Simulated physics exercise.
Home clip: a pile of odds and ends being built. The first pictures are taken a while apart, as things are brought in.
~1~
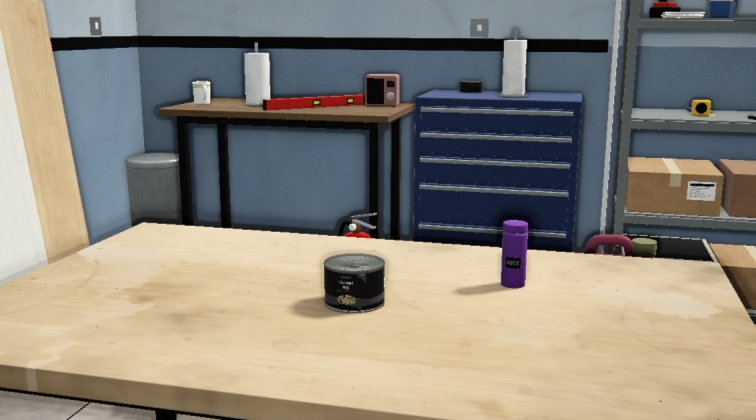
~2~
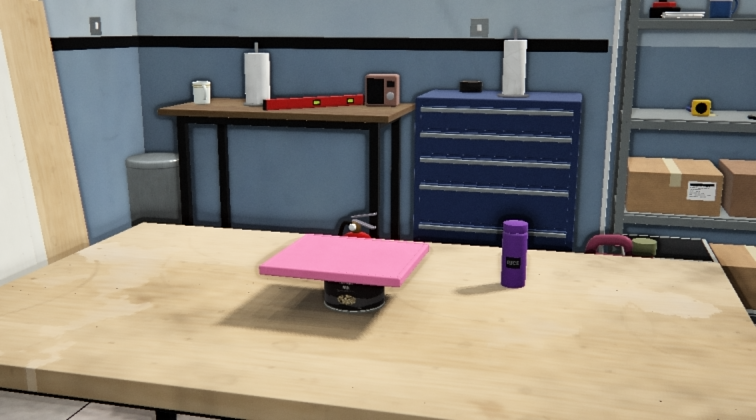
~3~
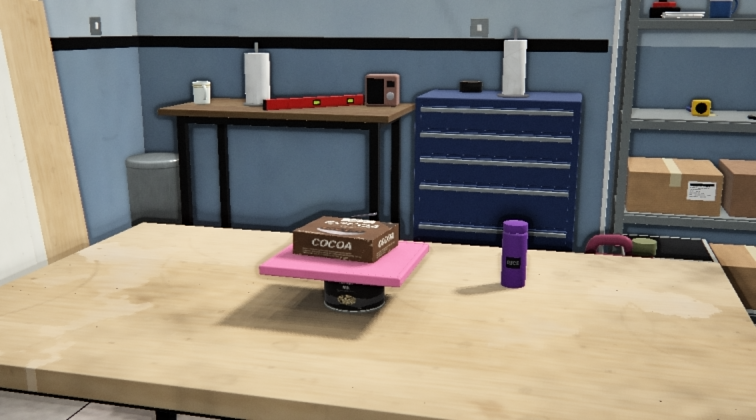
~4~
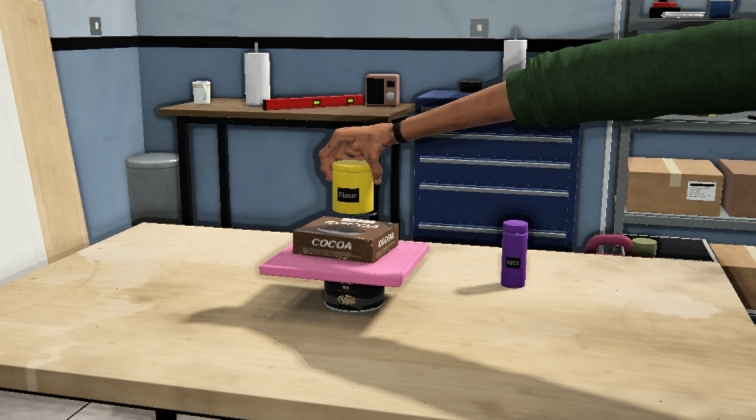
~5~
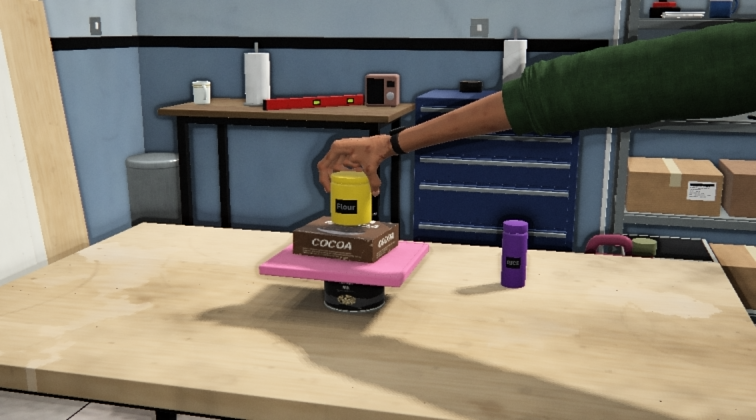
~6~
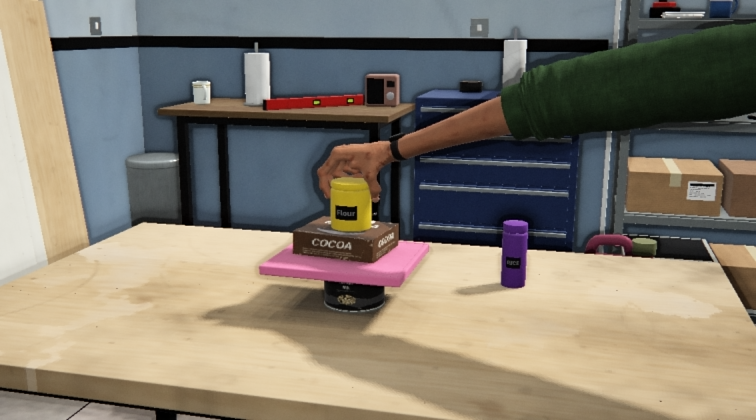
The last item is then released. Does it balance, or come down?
My guess is a success.
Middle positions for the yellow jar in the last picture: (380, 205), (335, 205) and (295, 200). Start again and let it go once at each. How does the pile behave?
Well, in the first case it stays steady, in the second it stays steady, and in the third it tumbles down.
Then, 0.20 s on from there, no change.
Then, 0.60 s on from there, yellow jar resting near (351, 205).
In the end, all 5 unmoved. At the end, from the last picture's camera, yellow jar near (351, 205). The pile holds.
